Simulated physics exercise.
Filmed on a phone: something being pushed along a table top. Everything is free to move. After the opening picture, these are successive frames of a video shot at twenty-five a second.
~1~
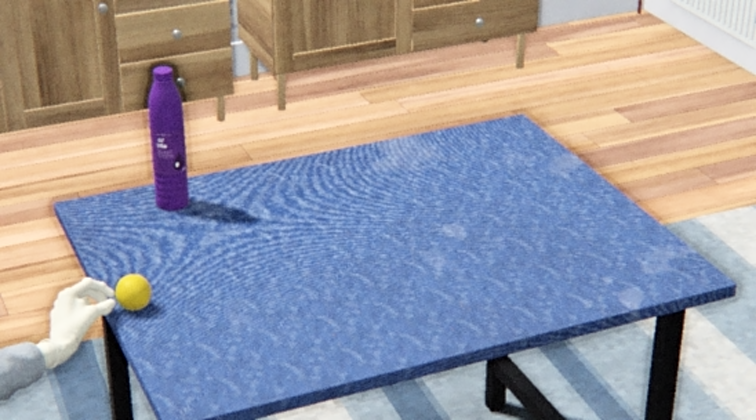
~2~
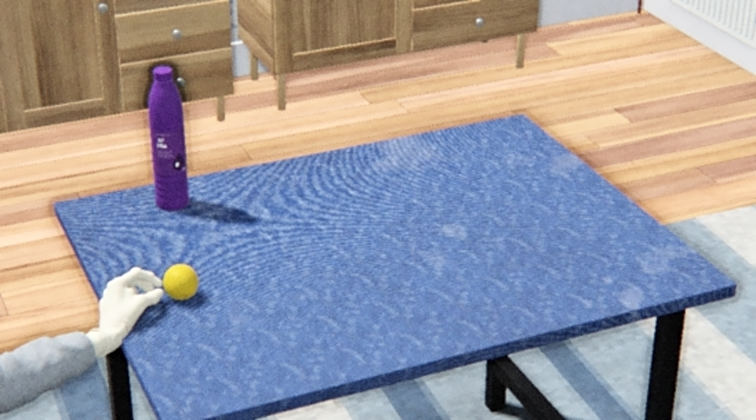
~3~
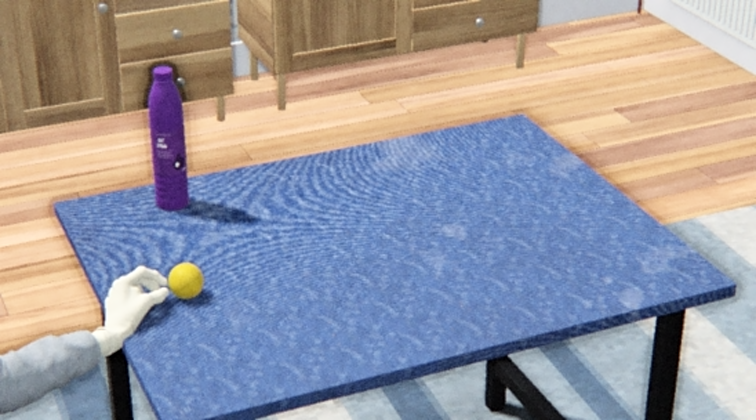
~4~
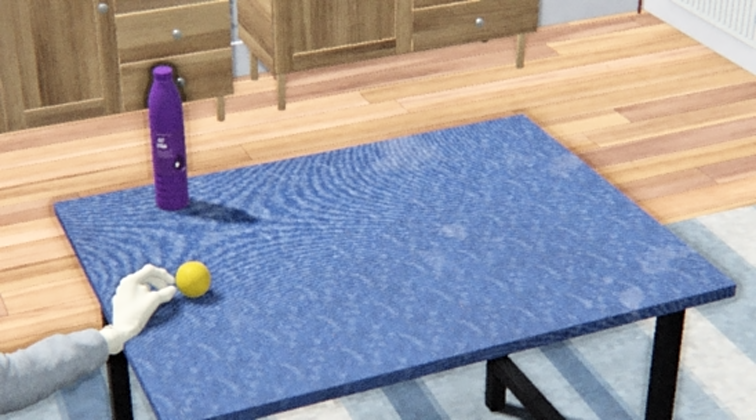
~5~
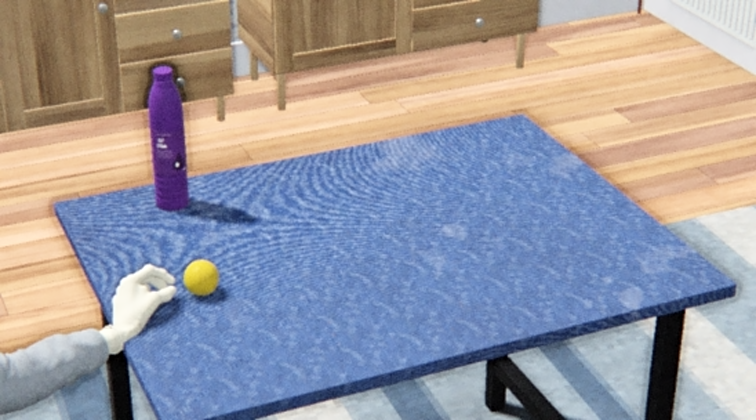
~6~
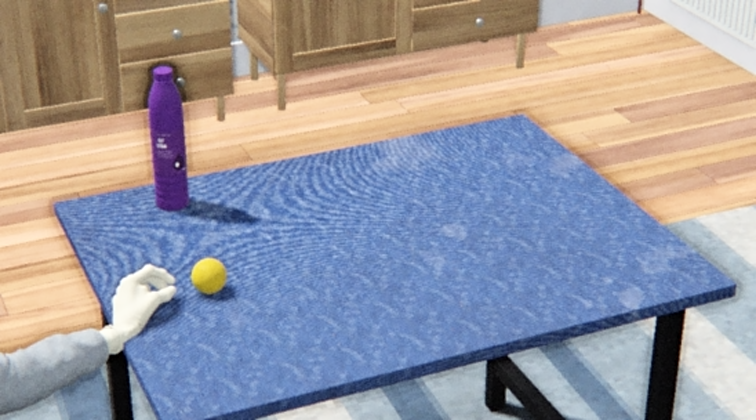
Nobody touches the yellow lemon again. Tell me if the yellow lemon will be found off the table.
The yellow lemon is still on the table.
Then, 0.20 s later than the last frame, yellow lemon moved about its own width near (242, 269).
Then, 0.40 s later than the last frame, yellow lemon moved well along near (266, 264).
When it is over, moved from the start, yellow lemon. End places, in pixels of the last picture, yellow lemon near (287, 259).
